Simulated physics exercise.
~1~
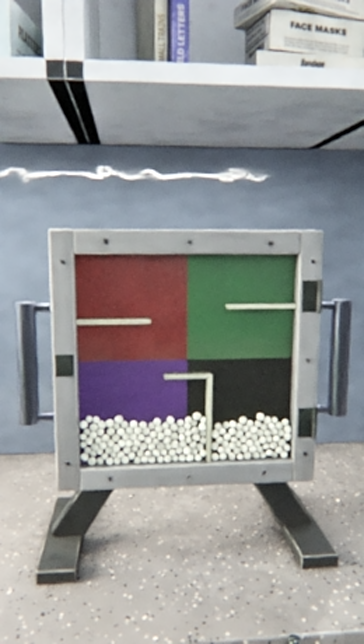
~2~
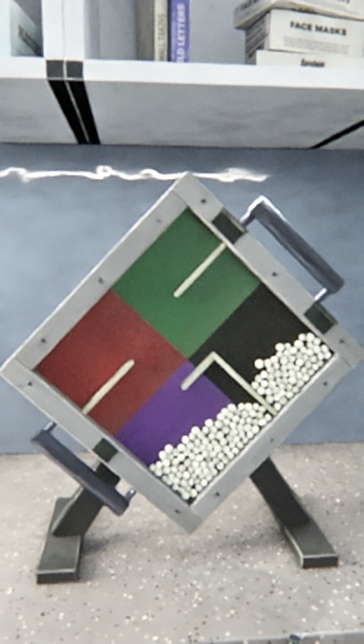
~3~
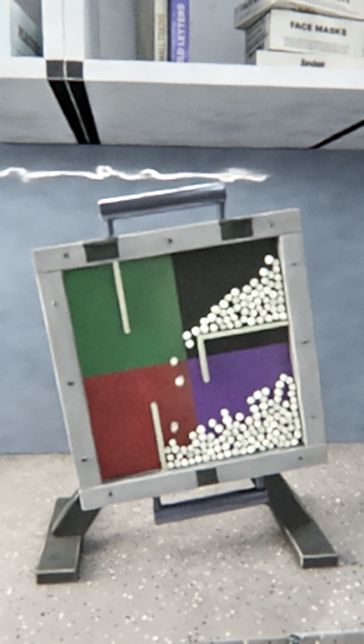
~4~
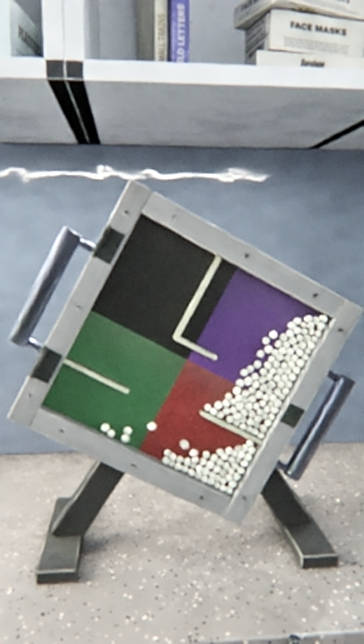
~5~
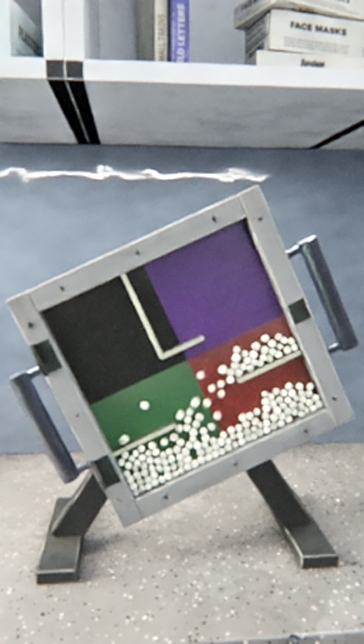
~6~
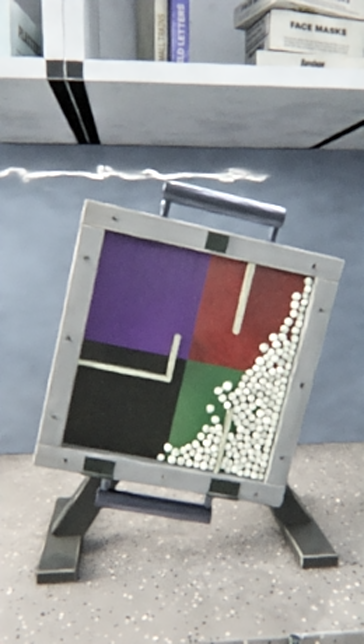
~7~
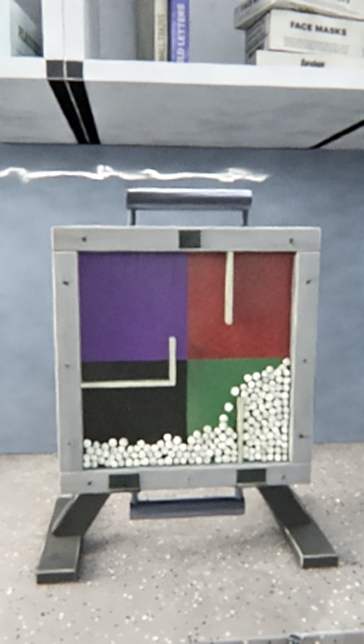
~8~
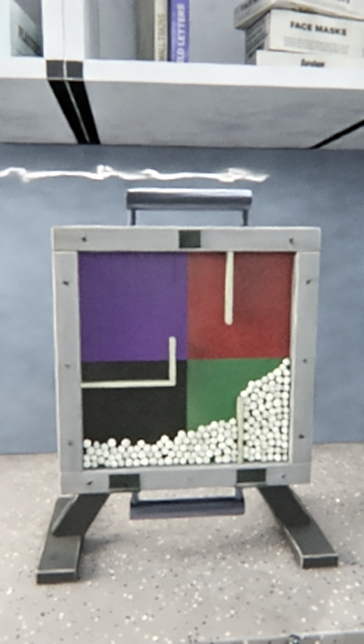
A square grey-framed case of small white beads stands on dark legs on a speckled countertop, seen from the front below a white shelf of books. Red and green quarters sit above purple and black ones, with pale ledges inside and handles on opposite sides. The case turns counterclockwise, and the beads slide right, piling in black and purple. As it keeps turning, they spill through red into green, then heap at the right while some run into black. It stops upright after three-quarters of a turn, beads lying along the bottom, mostly in green, the rest in black.
